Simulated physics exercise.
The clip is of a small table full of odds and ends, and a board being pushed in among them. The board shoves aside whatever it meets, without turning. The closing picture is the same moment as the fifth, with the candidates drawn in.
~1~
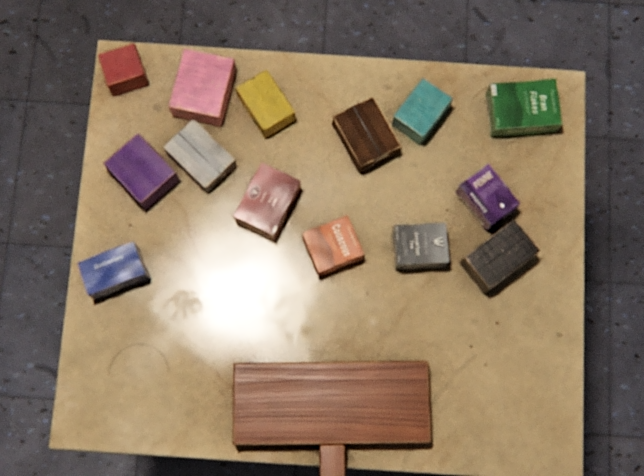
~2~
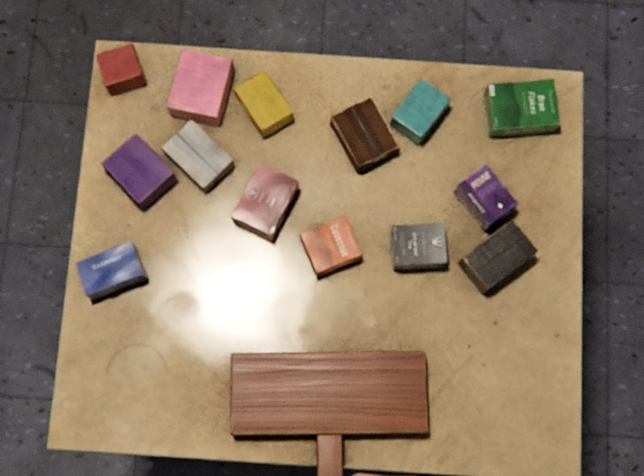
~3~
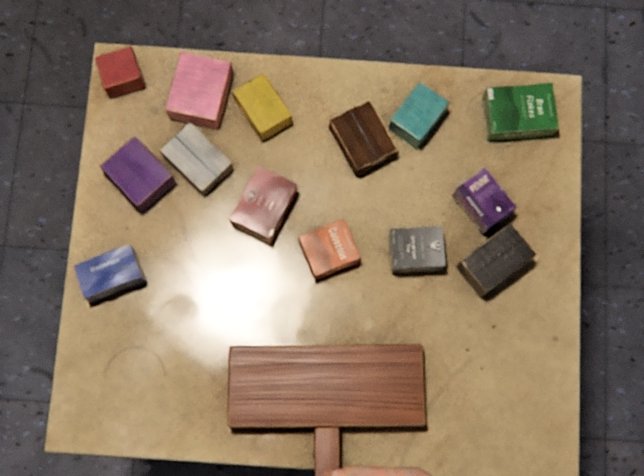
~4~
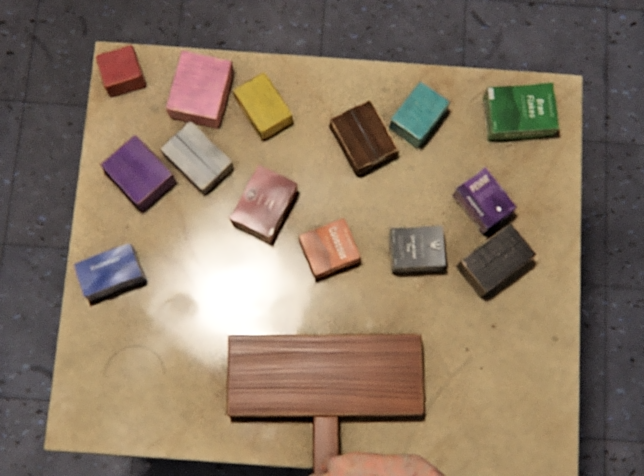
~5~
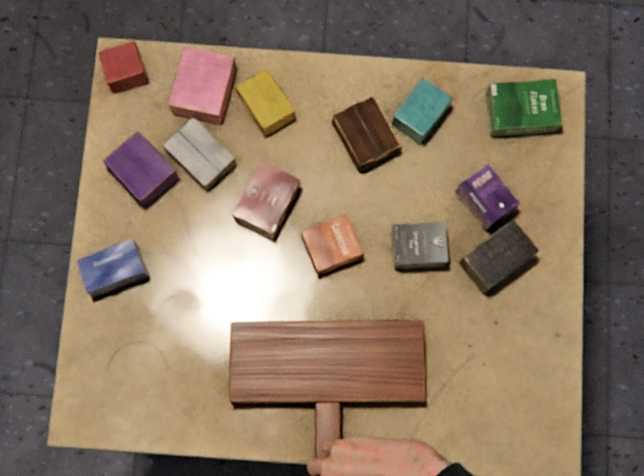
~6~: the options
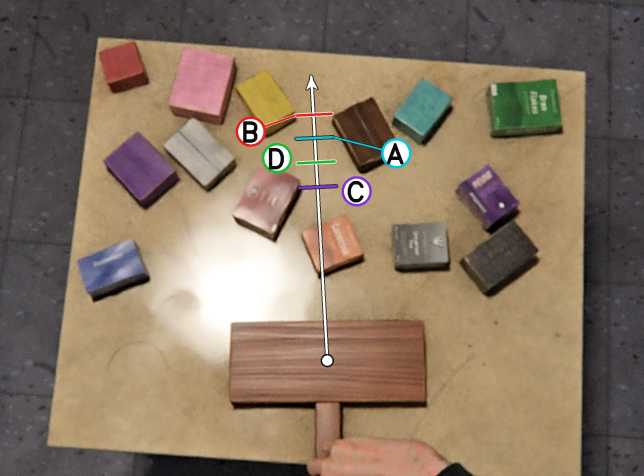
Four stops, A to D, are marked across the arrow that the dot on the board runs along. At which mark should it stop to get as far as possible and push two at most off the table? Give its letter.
Mark B.
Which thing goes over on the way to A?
The yellow block.
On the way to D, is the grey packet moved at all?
Yes.
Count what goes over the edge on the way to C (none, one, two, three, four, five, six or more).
The count is none.
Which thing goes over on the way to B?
The yellow block goes over.
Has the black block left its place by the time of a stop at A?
By then, no.
On the marked copy, A at (315, 138); B at (314, 115); C at (318, 187); D at (316, 163); the arrow from (327, 361) to (311, 76); the white dot at (327, 361).
Taking B. A third of the way, board (322, 270); red box (266, 195); grey packet (425, 214).
Two thirds of the way, board (317, 182); yellow block (265, 61); turquoise block (433, 107).
When it is over, board (313, 119); yellow block over the edge; brown box (377, 56); one fallen.
As for the rest, A is within the limit but short; C is within the limit but short; D is within the limit but short.
